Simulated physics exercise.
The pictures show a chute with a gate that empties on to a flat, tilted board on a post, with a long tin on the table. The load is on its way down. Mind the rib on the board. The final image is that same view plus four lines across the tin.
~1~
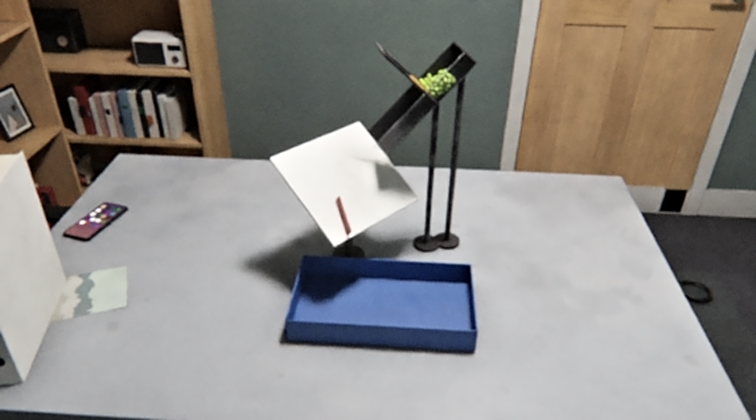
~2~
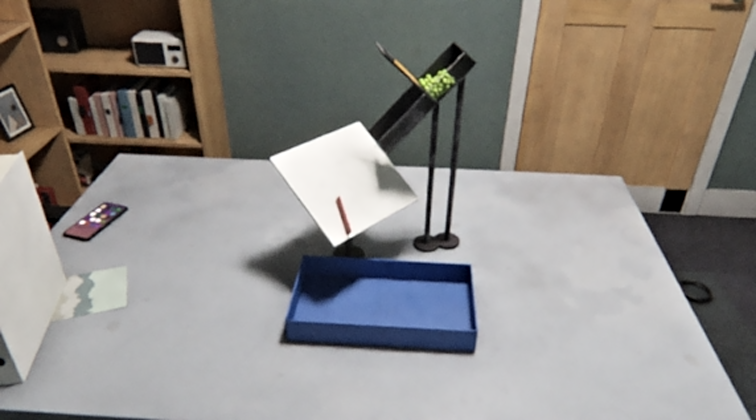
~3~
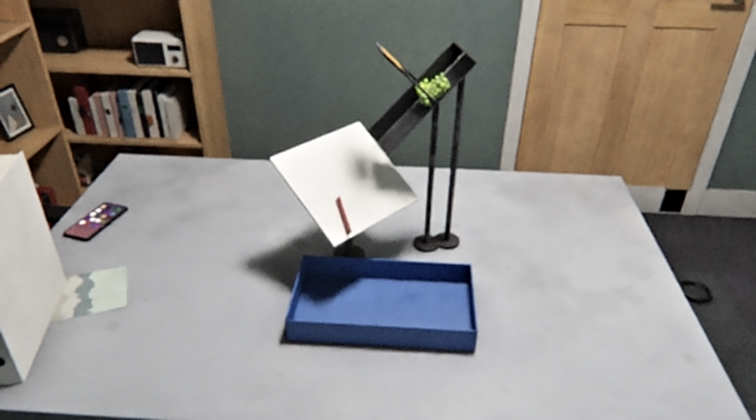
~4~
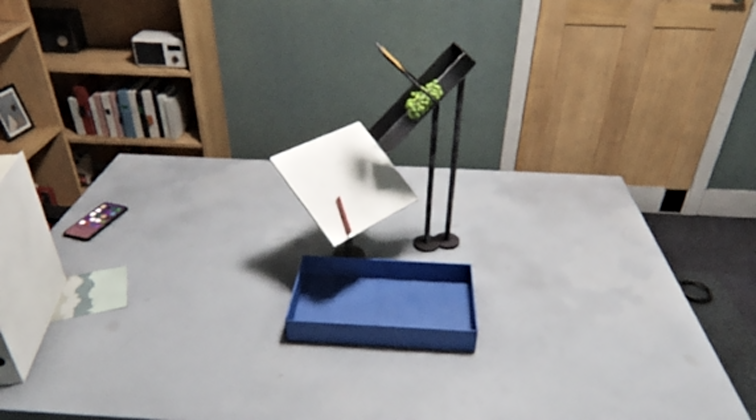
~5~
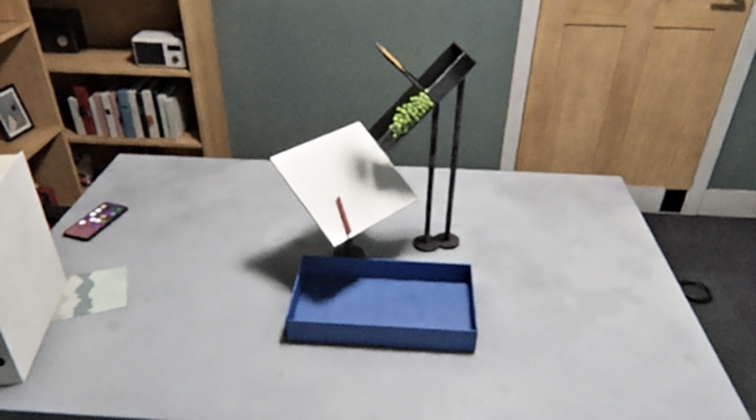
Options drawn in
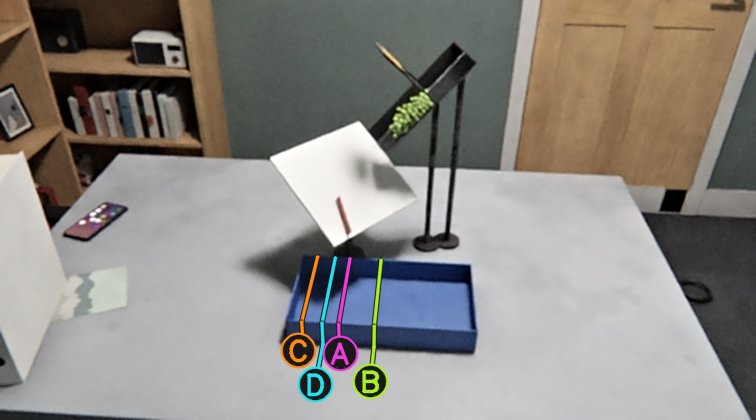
Small green pellets sliding down a sloping black chute above a tilted white board with a reddish rib and a blue tray.
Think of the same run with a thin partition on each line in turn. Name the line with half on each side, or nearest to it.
B.
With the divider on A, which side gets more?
The right side.
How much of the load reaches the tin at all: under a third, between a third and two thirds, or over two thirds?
Over two thirds.
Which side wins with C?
The right side.
On the marked copy, line A crosses the front rim at (338, 323); line B crosses the front rim at (374, 325); line C crosses the front rim at (301, 321); line D crosses the front rim at (322, 322).
With A, of what is caught, a small share on the left of the divider, all but a few on the right.
With B, of what is caught, close to a third on the left of the divider, close to two thirds on the right.
With C, of what is caught, only a few on the left of the divider, all but a few on the right.
With D, of what is caught, a small share on the left of the divider, all but a few on the right.
